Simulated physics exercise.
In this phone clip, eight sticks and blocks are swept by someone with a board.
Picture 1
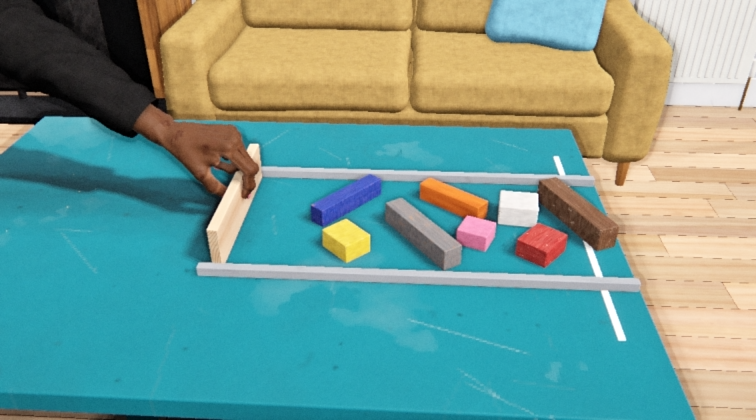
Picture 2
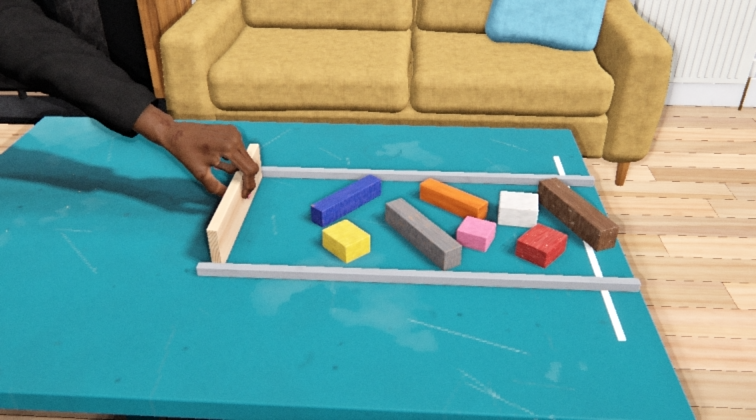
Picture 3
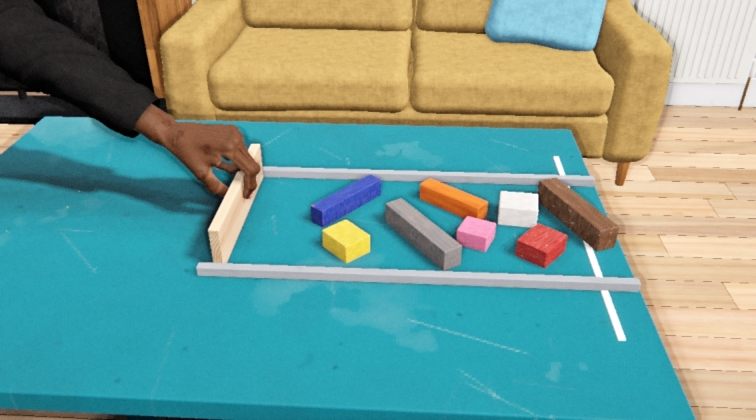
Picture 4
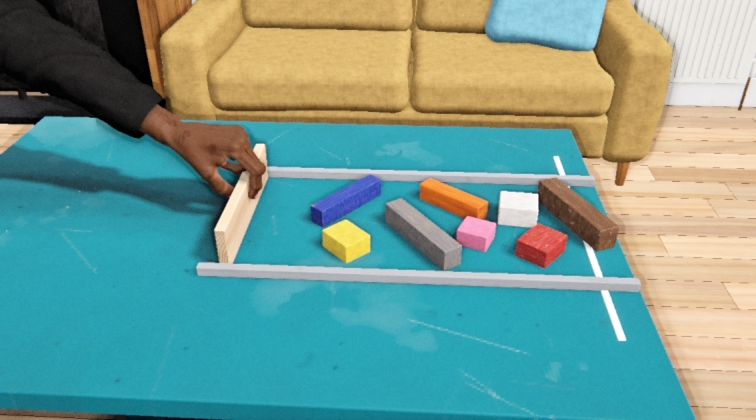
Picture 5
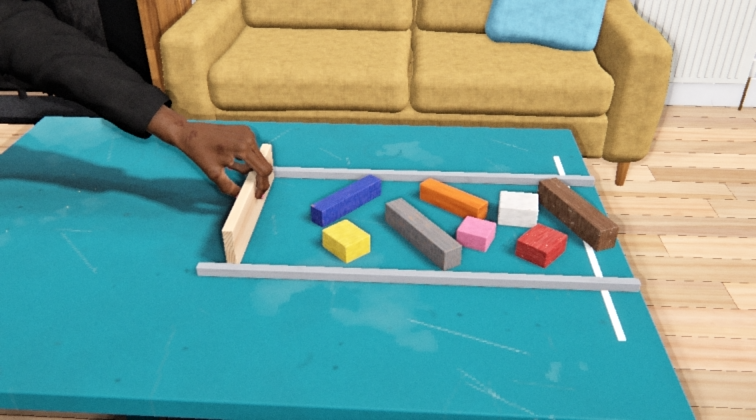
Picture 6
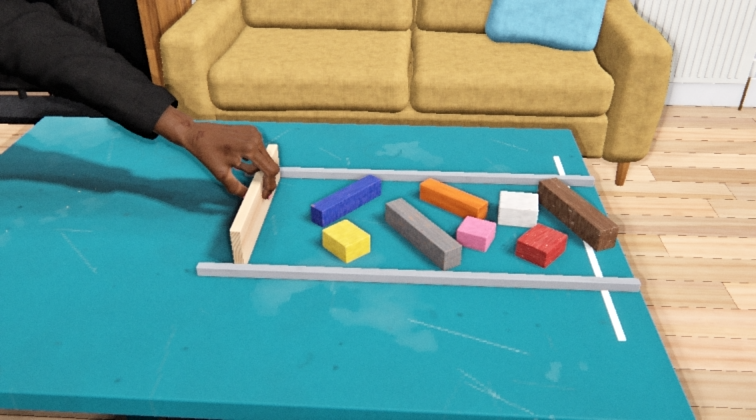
The clip shows a hand holding a wooden board upright on a teal table, then sliding it slightly to the right between two grey rails, while the eight coloured sticks and blocks lie still, untouched by the board.
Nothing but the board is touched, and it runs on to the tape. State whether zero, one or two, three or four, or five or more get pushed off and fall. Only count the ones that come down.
Most likely, upwards of four will tumble down.
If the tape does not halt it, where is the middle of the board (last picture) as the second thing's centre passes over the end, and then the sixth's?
The first puts it near (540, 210), the next near (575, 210).
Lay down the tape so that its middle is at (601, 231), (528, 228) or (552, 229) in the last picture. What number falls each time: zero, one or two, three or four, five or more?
Taken in the order given: At least five, one to two, three or four.
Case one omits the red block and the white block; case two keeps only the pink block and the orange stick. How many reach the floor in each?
First 4, then 4.
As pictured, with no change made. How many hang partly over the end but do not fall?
Things overhanging at the end: 0.
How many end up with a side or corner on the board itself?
Counting them up gives 2.
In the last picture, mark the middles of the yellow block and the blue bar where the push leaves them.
Roughly (612, 258), and the other roughly (586, 207).
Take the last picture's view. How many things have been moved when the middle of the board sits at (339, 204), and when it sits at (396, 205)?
That gives 2 for the first and 3 for the second.
Early on, none off yet; brown bar at rest near (575, 213); red block at rest near (541, 246); white block at rest near (518, 209).
Finally, the number that fall off is five or more; lost, grey bar, orange stick, pink block, white block, red block and brown bar.
